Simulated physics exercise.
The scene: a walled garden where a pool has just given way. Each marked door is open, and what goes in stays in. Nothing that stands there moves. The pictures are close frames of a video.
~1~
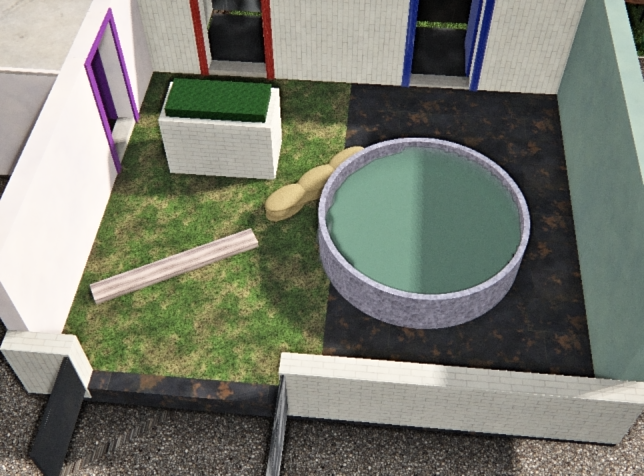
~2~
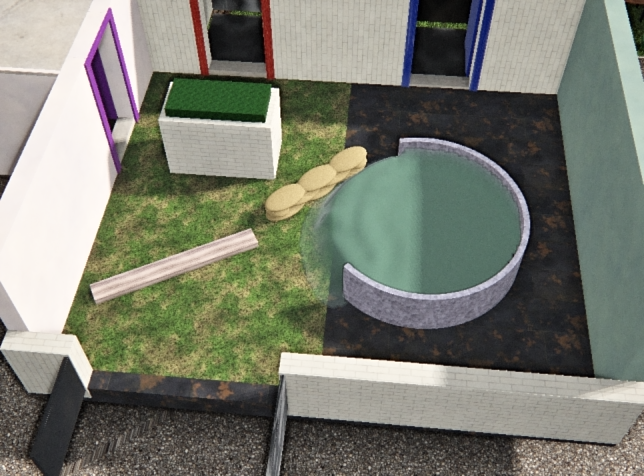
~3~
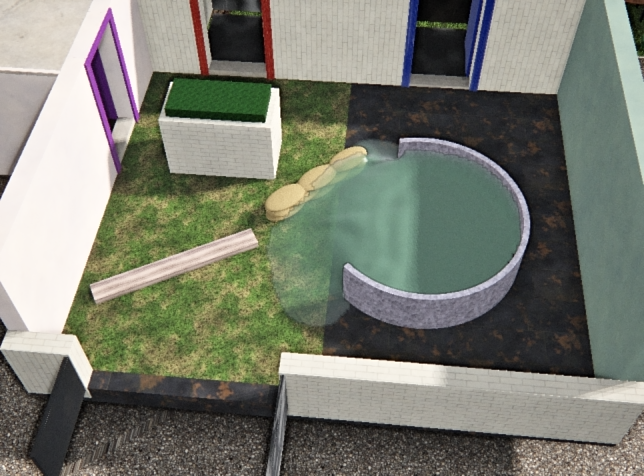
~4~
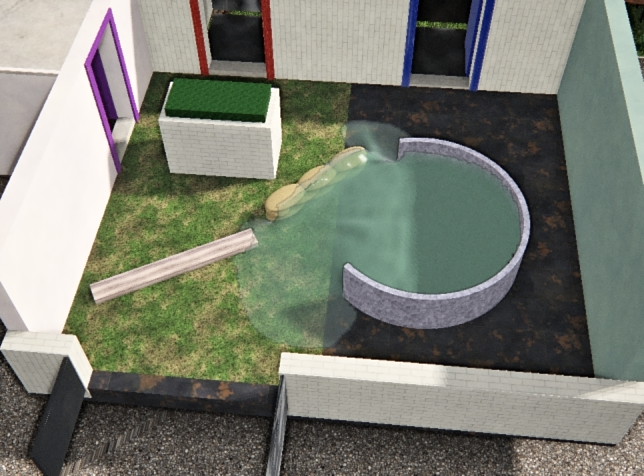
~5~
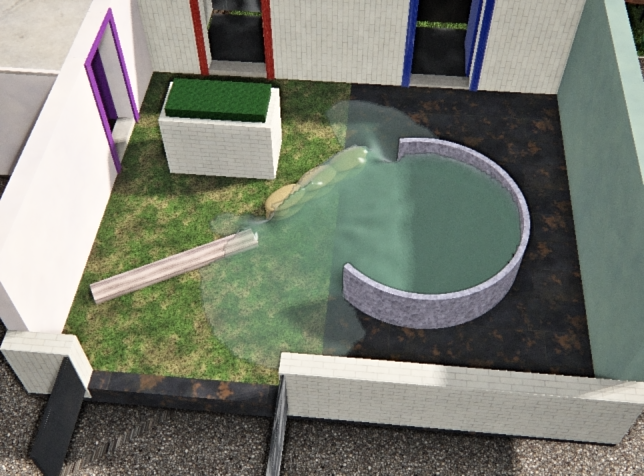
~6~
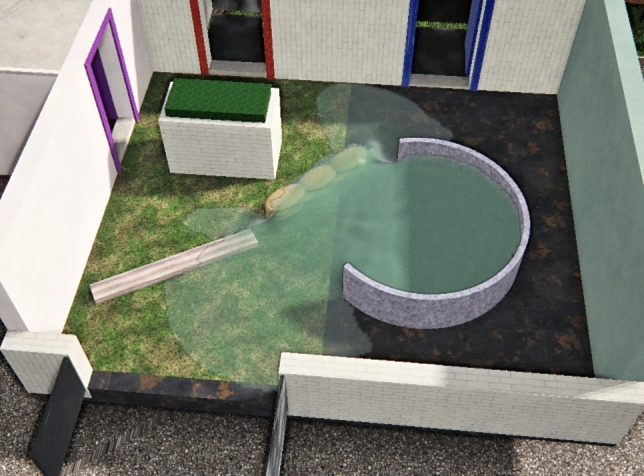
A round pool's left wall opens, and water pours out and spreads across the walled garden.
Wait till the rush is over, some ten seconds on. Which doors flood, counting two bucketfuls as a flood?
One by one: The red door stays under that; the purple door stays under that; the blue door takes more than that.
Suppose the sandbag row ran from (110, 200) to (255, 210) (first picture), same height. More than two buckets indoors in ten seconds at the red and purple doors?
One by one: The red door passes that mark; the purple door floods.
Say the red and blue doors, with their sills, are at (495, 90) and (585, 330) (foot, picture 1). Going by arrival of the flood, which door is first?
It is the red door.
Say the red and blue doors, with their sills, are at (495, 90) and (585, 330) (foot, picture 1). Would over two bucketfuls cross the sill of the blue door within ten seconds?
In short: Blue door stays under.
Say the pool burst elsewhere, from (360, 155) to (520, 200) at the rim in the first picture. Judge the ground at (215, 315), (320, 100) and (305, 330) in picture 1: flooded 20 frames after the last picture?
One after the other: No water, flooded, not flooded.
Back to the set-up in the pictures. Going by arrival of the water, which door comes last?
That is the purple door.
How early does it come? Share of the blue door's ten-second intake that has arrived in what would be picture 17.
About 35 per cent.
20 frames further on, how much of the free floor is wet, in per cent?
Some 70 per cent.
A moment on, water covers 45 % of the floor; the red door not reached, the purple door not reached, the blue door under two buckets in.
Next, water covers 60 % of the floor; the red door not reached, the purple door not reached, the blue door over two buckets in.
Then, water covers 70 % of the floor; the red door wet at the sill, nothing in, the purple door wet at the sill, nothing in, the blue door over two buckets in.
Later, water covers 85 % of the floor; the red door wet at the sill, nothing in, the purple door wet at the sill, nothing in, the blue door over two buckets in.
In the end, water covers 95 % of the floor; the red door wet at the sill, nothing in, the purple door wet at the sill, nothing in, the blue door over two buckets in.
